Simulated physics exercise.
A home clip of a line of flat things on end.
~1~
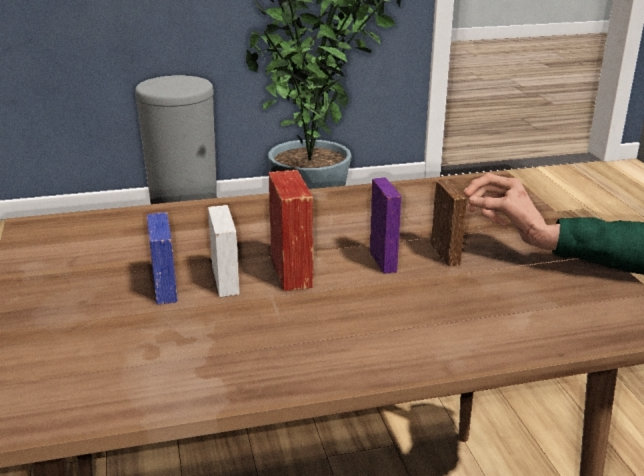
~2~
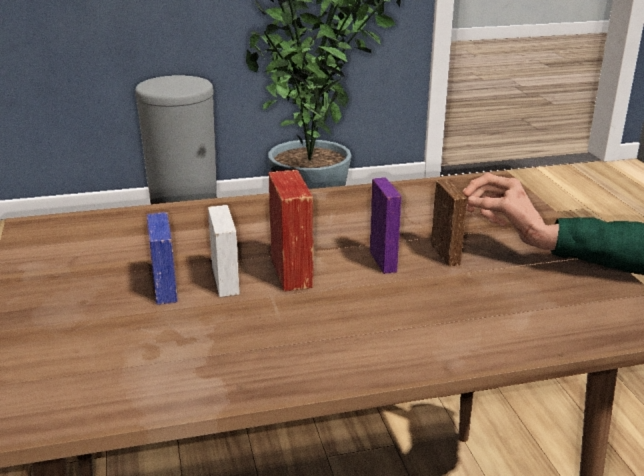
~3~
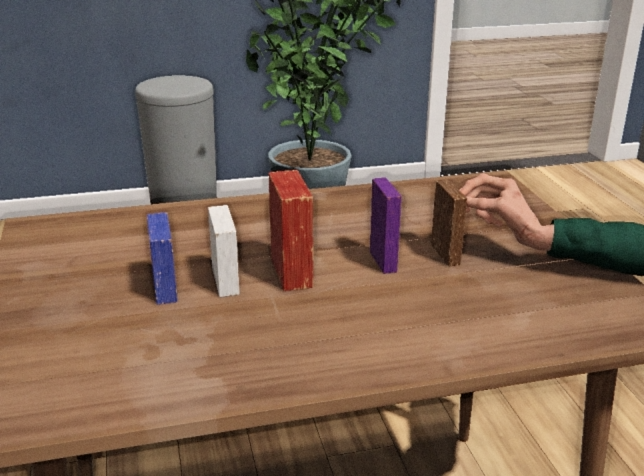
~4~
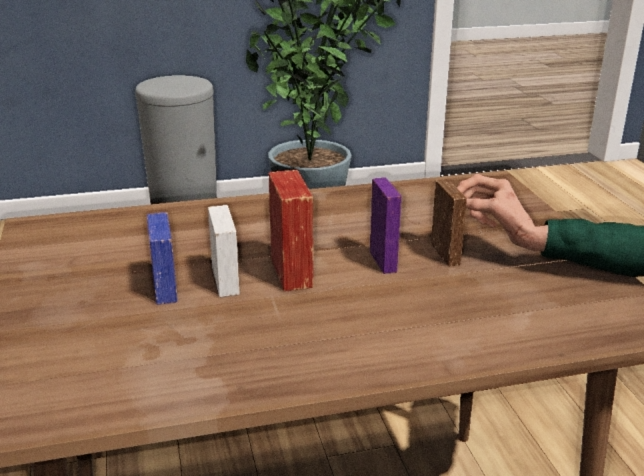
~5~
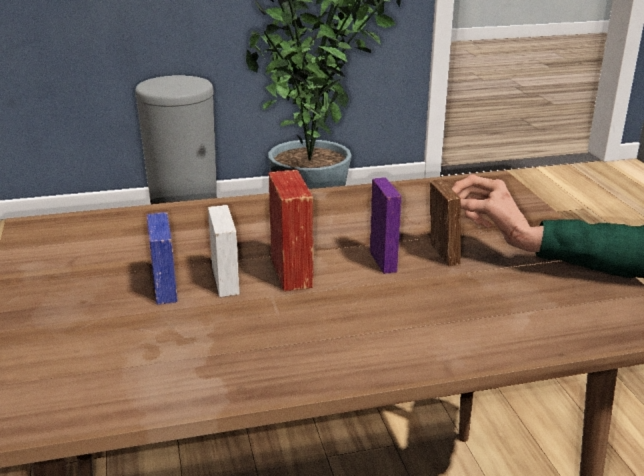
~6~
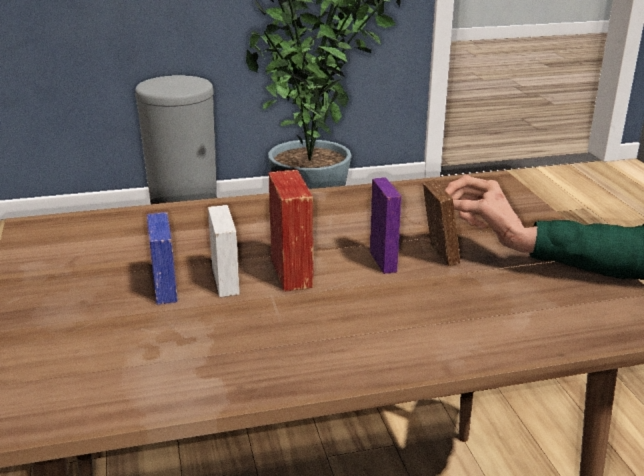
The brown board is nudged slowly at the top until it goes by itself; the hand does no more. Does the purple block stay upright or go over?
The purple block falls over.
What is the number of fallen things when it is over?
In all, 2.
Then, 0.40 s later than the last frame, brown board 67° over; purple block tilted by 27° near (365, 229).
Then, 0.60 s later than the last frame, brown board 78° over; purple block on its side near (341, 252); red board tilted by 7°.
Then, 1.50 s later than the last frame, brown board 77° over; purple block on its side near (343, 260).
When it is over, lying over on the table, purple block; the other 2 as before. End places, in pixels of the last picture, purple block near (343, 260).
